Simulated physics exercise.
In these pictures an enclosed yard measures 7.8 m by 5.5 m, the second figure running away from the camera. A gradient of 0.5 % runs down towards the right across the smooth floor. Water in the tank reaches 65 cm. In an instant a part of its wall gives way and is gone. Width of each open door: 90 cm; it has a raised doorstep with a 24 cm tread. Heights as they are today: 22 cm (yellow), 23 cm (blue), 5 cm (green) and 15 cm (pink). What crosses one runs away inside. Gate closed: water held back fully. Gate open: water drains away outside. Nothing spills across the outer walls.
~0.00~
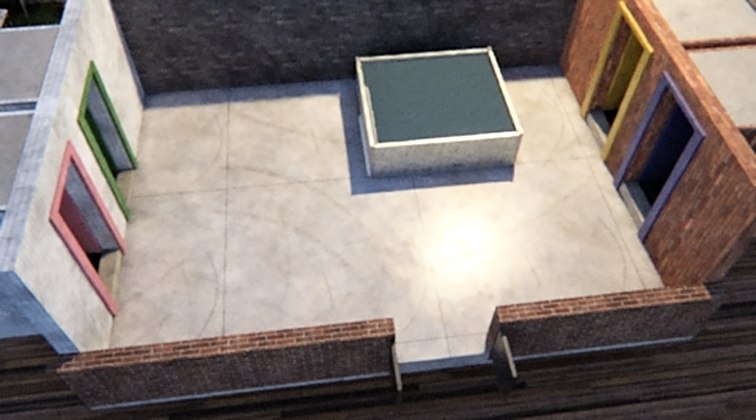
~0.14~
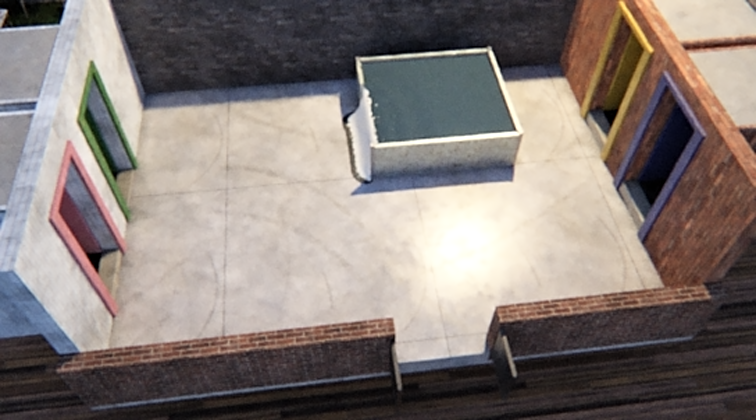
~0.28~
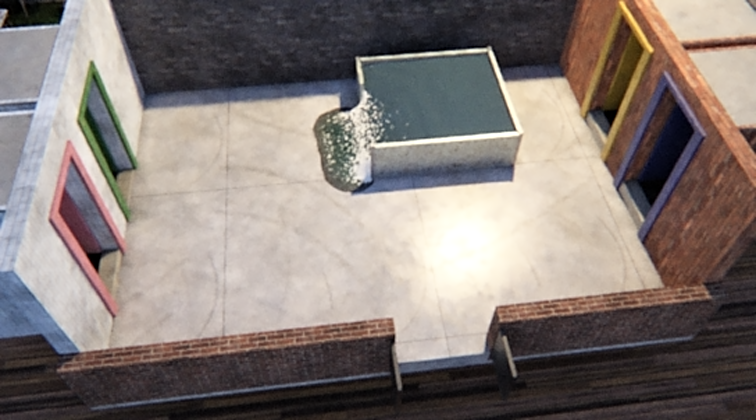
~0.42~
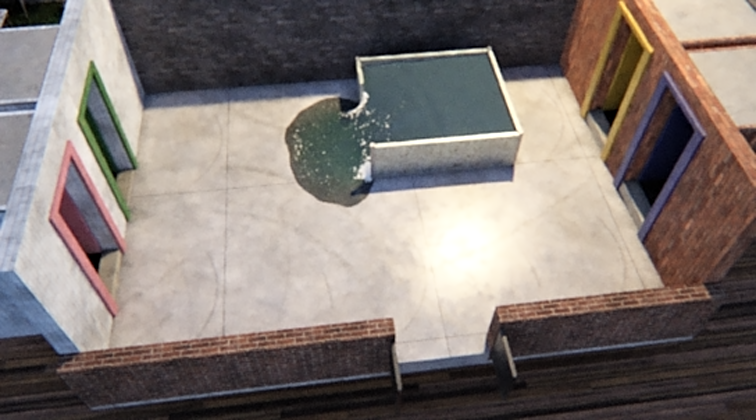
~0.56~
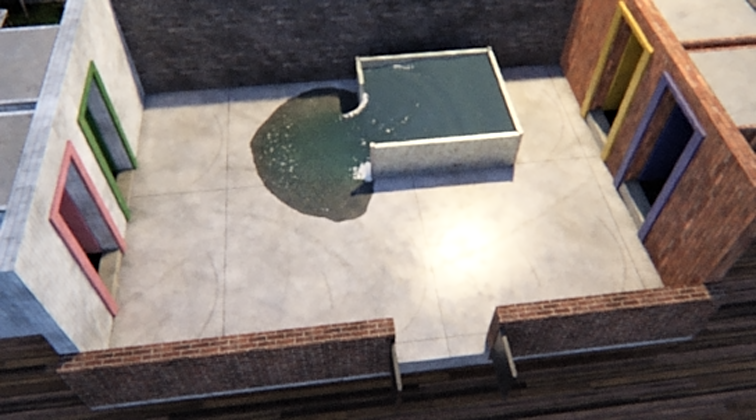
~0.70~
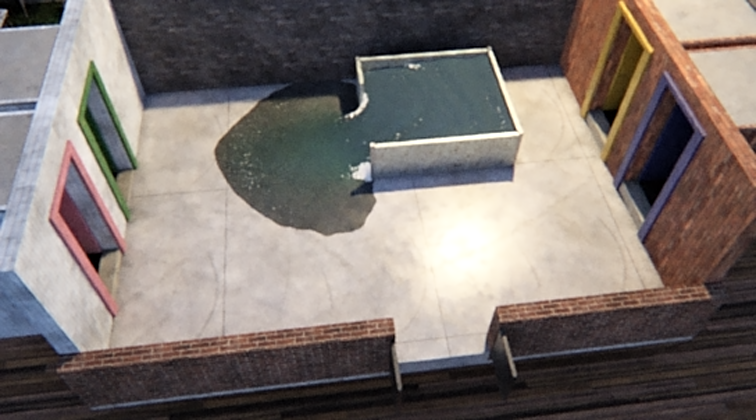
A walled yard with a smooth pale floor is seen from high above its low brick front wall, which has an opening in the middle. A pale-rimmed tank of dark water stands near the dark back wall, with pink and green doorways at left, yellow and blue ones at right. The tank's left side bursts open, and water pours out, spreading leftward and forward in a widening dark pool, while the camera stays still.
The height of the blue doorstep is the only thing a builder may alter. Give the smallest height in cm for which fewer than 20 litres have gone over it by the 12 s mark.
About 6.5 cm.
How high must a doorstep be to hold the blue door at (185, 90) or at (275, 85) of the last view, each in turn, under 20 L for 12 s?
In turn: About 20 cm, about 7.5 cm.
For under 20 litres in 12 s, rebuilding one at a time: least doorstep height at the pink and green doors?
About 15 cm at pink and 22 cm at green.
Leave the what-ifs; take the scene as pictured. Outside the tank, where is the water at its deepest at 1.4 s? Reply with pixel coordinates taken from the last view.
Near (365, 160).
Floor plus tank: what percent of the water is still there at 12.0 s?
About 84 in every hundred.
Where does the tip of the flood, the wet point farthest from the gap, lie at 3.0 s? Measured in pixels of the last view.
Lab note: Front tip approx. at (105, 379).
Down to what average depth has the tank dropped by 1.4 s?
44 cm, roughly.
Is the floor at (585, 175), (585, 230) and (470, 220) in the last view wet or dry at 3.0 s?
So the three spots come out spared, spared, spared, in that order.
After 1.4 s water covers 35 % of the floor, deepest (36 cm) near (365, 160); it has not reached the blue door.
After 3.0 s water covers 50 % of the floor, deepest (33 cm) near (105, 379); it has not reached the blue door.
After 12.0 s water covers 100 % of the floor, deepest (11 cm) near (649, 261); 9 cm at the blue door, 0 litres in over its 23 cm doorstep.
At the blue door as built, the water arrived by 8.0 s and peaked near 10 cm at 8.6 s.
Run again over the same 12 s with other heights there, 35 litres in over 5 cm, 13 litres over 7 cm. The limit of 20 litres is kept from about 6.5 cm up.
